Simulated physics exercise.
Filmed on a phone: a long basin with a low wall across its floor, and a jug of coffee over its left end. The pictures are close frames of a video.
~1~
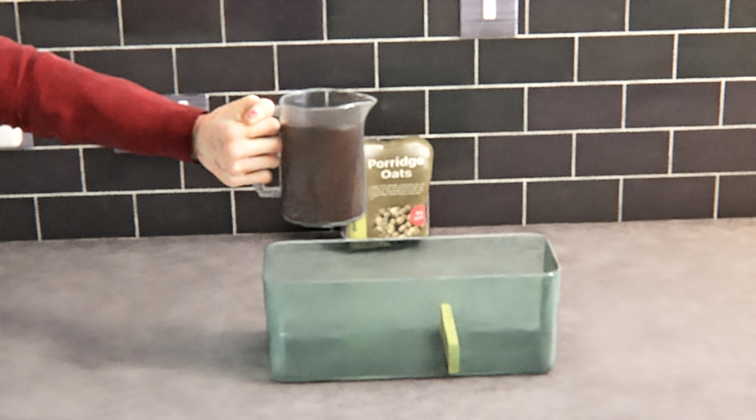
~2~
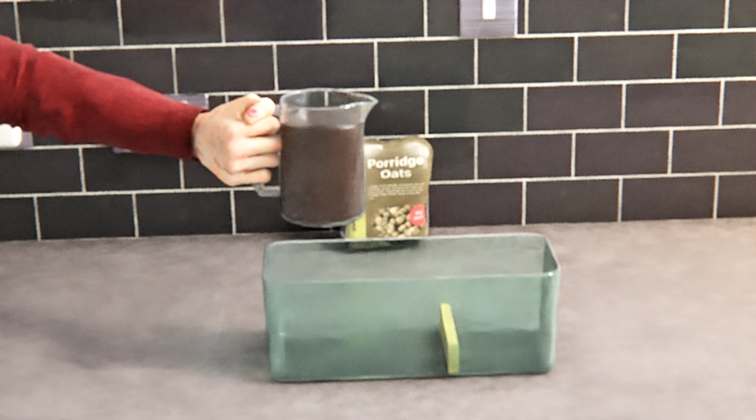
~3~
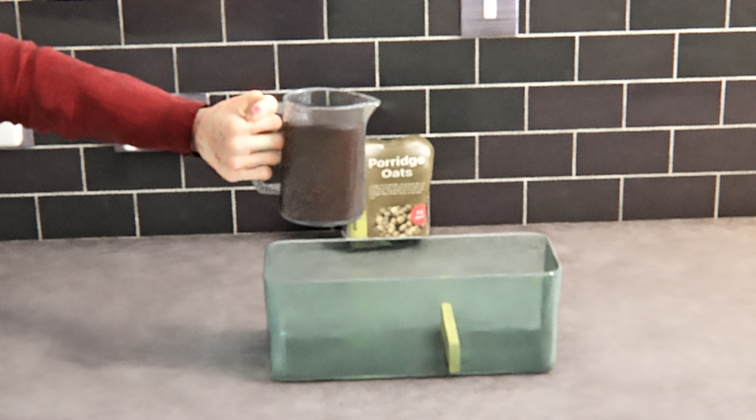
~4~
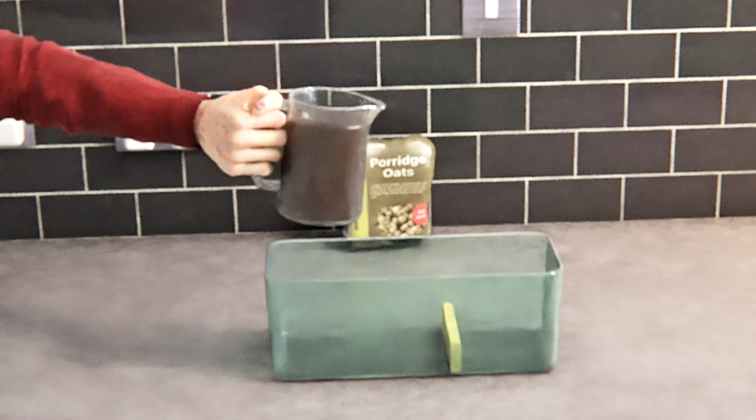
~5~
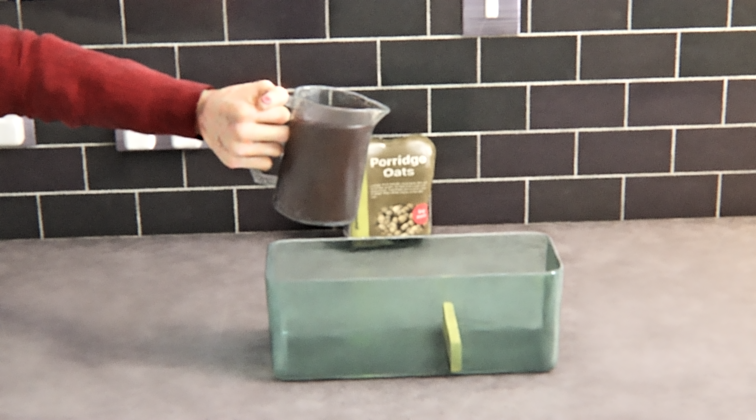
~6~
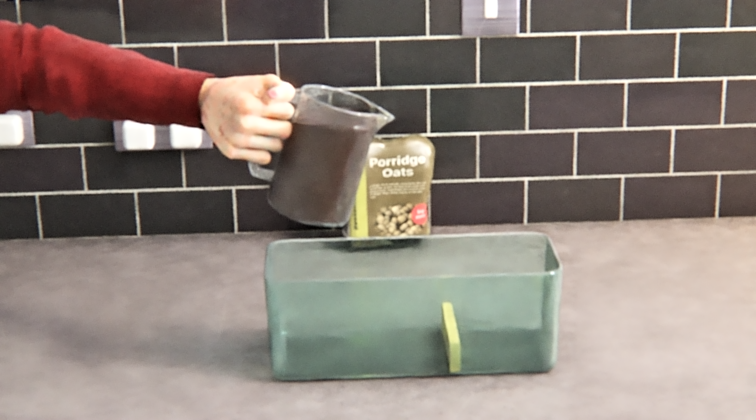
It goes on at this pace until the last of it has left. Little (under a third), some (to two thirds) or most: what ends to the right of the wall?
The share right of the wall is between a third and two thirds.
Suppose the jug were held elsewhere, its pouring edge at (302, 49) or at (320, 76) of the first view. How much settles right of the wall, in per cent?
In turn 15 and 10 in a hundred.
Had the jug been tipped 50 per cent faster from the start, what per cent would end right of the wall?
Near 45 %.
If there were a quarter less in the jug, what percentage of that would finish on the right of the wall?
Near 30 %.
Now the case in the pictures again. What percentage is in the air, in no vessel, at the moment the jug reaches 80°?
Some 15 per cent.
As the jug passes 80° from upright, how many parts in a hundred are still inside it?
About 80 per cent.
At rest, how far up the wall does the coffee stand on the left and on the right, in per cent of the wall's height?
The left part 40 per cent, the right part 70.
A moment on, the jug is tipped on its side and 80 per cent is still to pour, 1 is left of the wall and 4 right of it.
Next, the jug is tipped right over and 30 per cent is still to pour, 19 is left of the wall and 32 right of it.
Then the jug is tipped right over and 4 per cent is still to pour, 42 is left of the wall and 50 right of it.
Later the jug is tipped right over and 0 per cent is still to pour, 49 is left of the wall and 50 right of it.
At rest 49 per cent lies left of the wall, 50 right of it and 1 outside.
